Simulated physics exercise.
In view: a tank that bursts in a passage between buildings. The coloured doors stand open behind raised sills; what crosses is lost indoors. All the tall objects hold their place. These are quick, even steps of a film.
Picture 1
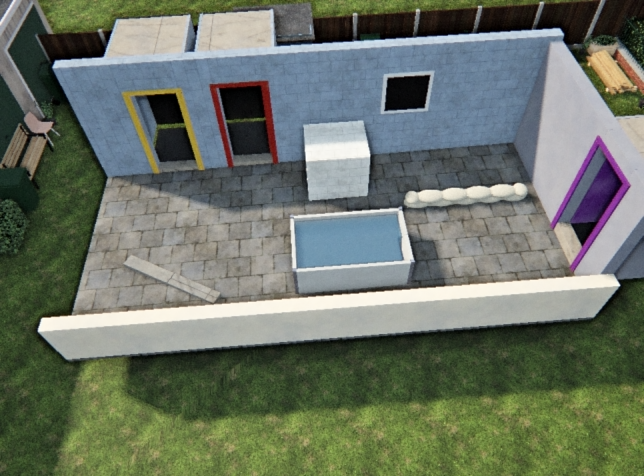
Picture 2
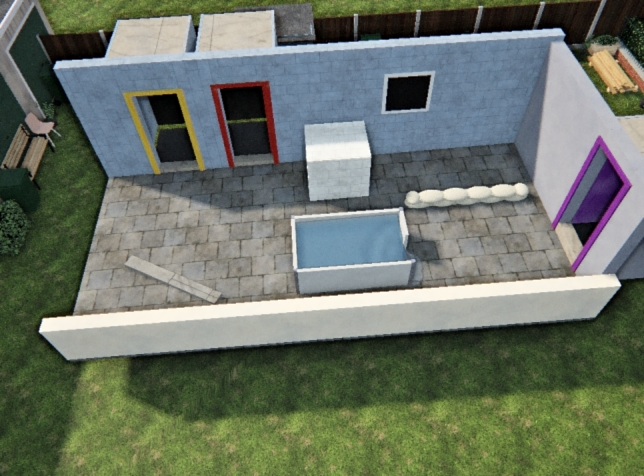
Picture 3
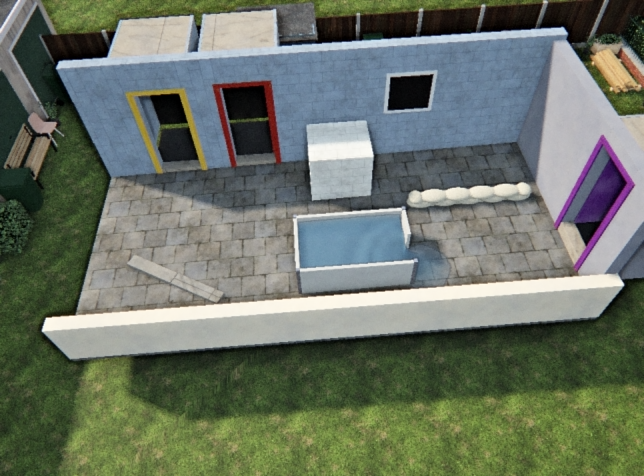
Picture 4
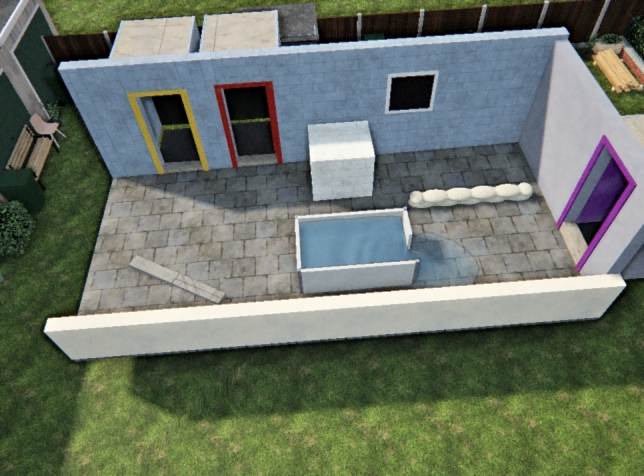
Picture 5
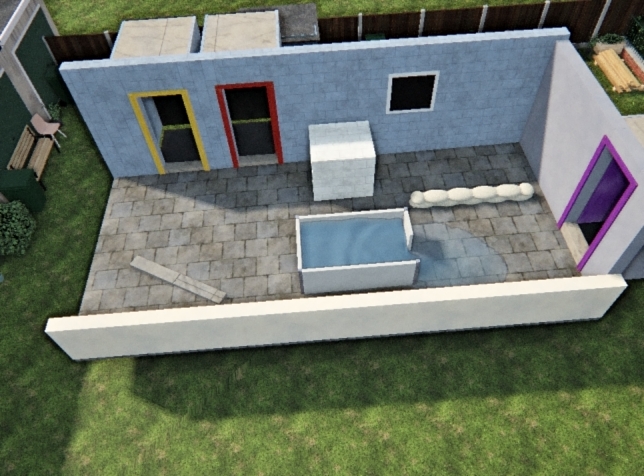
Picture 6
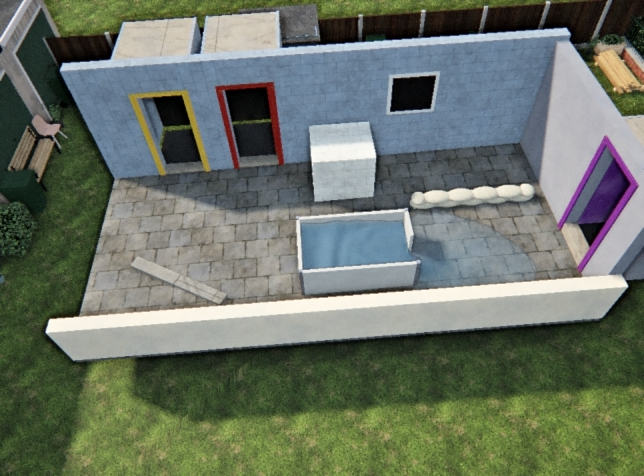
Water pouring from the open right end of a white tank, spreading rightward across grey paving in a blue-walled yard.
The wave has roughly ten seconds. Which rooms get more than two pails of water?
In the end: The red door stays under that; the yellow door stays under that; the purple door stays under that.
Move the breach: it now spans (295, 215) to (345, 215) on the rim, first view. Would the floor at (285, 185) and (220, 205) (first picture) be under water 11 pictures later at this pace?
In that order: Under water, under water.
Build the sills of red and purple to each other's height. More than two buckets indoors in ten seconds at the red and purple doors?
In short: The red one lets less in; the purple one takes more.
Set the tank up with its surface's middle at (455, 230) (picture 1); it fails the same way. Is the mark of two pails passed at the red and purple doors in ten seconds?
The red one holds; the purple one passes that mark.
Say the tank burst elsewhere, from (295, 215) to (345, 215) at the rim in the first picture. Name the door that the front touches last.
It is the one in purple.
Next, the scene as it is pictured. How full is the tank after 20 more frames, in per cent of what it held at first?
Near 48 in a hundred.
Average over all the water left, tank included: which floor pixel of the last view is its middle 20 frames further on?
Roughly at (439, 252).
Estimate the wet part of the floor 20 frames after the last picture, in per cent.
I make it 25 per cent.
A moment on, water covers 20 % of the floor; the red door not reached, the yellow door not reached, the purple door wet at the sill, nothing in.
Next, water covers 20 % of the floor; the red door not reached, the yellow door not reached, the purple door wet at the sill, nothing in.
Then, water covers 25 % of the floor; the red door not reached, the yellow door not reached, the purple door wet at the sill, nothing in.
Later, water covers 45 % of the floor; the red door not reached, the yellow door not reached, the purple door wet at the sill, nothing in.
In the end, water covers 75 % of the floor; the red door wet at the sill, nothing in, the yellow door wet at the sill, nothing in, the purple door wet at the sill, nothing in.
